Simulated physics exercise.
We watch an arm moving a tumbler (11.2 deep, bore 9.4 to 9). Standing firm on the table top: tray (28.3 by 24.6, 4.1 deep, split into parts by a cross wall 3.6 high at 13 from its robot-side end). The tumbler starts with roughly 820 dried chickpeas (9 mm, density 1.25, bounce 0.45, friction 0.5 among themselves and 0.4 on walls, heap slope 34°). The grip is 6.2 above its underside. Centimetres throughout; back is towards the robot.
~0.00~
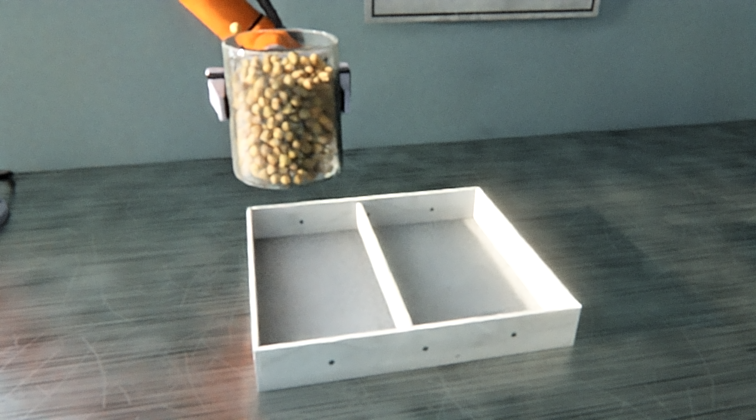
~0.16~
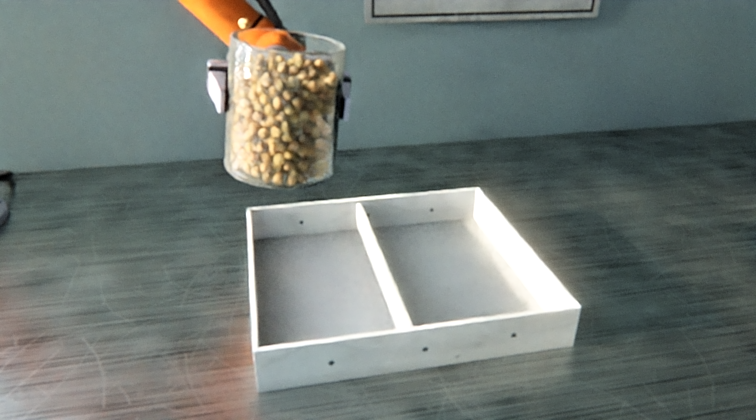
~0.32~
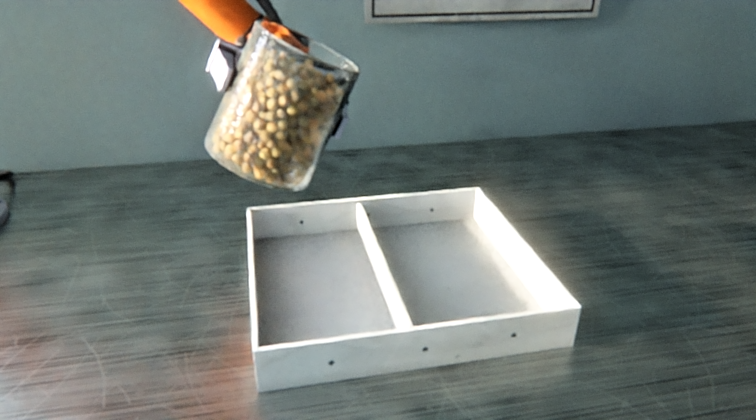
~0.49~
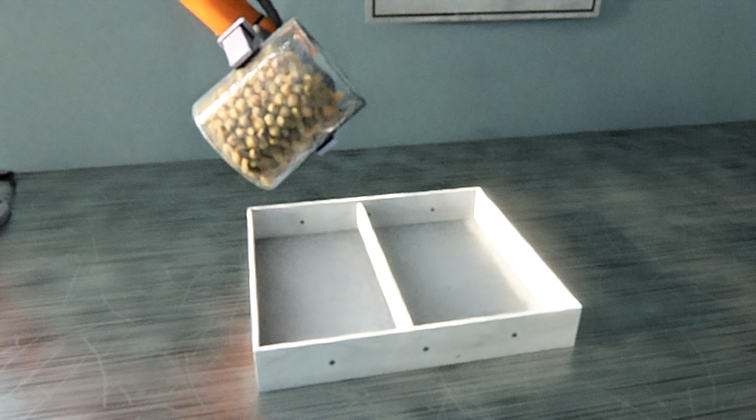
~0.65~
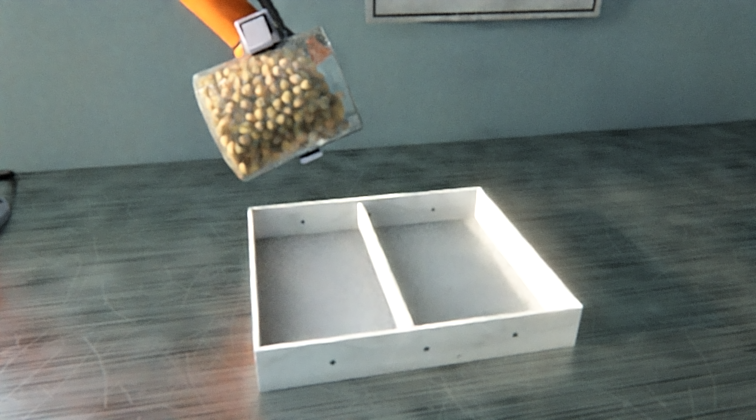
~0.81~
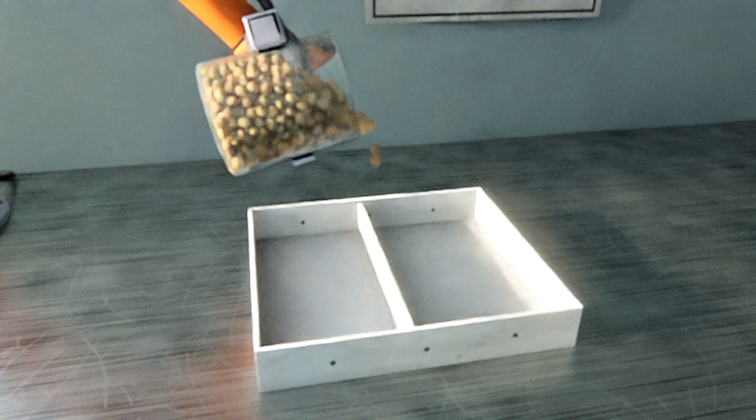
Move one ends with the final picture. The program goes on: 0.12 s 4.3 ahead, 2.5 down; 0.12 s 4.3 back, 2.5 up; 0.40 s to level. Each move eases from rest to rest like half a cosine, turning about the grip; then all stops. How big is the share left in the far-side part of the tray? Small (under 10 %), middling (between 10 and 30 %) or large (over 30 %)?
In the far-side part of the tray the share is middling, between 10 and 30 %.
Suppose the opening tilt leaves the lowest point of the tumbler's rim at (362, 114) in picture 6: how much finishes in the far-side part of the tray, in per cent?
Some 10 per cent.
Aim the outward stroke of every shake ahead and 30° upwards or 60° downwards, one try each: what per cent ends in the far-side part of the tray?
About 55 and 10 per cent.
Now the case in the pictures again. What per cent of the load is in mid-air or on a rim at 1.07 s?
Some 14 per cent.
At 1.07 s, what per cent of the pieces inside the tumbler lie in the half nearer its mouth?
Roughly 45 per cent.
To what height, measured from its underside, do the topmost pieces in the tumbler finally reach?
Some 9.0 cm.
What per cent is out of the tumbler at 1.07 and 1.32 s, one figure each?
About 15, 20.
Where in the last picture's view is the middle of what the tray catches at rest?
At about (454, 267).
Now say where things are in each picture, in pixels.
In the first picture, tumbler middle at (285, 108), level; upper third of the load around (285, 89), from x 235 to 335, top at y 30; 823 in the tumbler.
In the second picture, tumbler middle at (285, 108), tilted 7° forward; upper third of the load around (283, 89), from x 235 to 335, top at y 25.
In the third picture, tumbler middle at (282, 108), tilted 27° forward; upper third of the load around (277, 89), from x 215 to 340, top at y 45.
In the fourth picture, tumbler middle at (281, 106), tilted 50° forward; upper third of the load around (274, 86), from x 205 to 340, top at y 50.
In the fifth picture, tumbler middle at (280, 104), tilted 70° forward; upper third of the load around (268, 82), from x 205 to 345, top at y 55.
In the sixth picture, tumbler middle at (280, 104), tilted 77° forward; upper third of the load around (260, 85), from x 210 to 375, top at y 60; 821 in the tumbler, 2 in flight or on a rim.
After 1.07 s, tilted 77° forward, highest piece 23 above the table; 687 in the tumbler, 21 in the far-side part, 115 in flight or on a rim.
After 1.32 s, tilted 18° forward, highest piece 25 above the table; 642 in the tumbler, 154 in the far-side part, 20 in the robot-side part, 7 in flight or on a rim.
After 1.65 s, level, highest piece 24 above the table; 642 in the tumbler, 160 in the far-side part, 20 in the robot-side part, 1 on the table or floor.
After 2.70 s, level, highest piece 24 above the table; 642 in the tumbler, 160 in the far-side part, 20 in the robot-side part, 1 on the table or floor.
At rest, 642 in the tumbler, 160 in the far-side part, 20 in the robot-side part, 1 on the table or floor. That is 19 % in the far-side part of the tray.
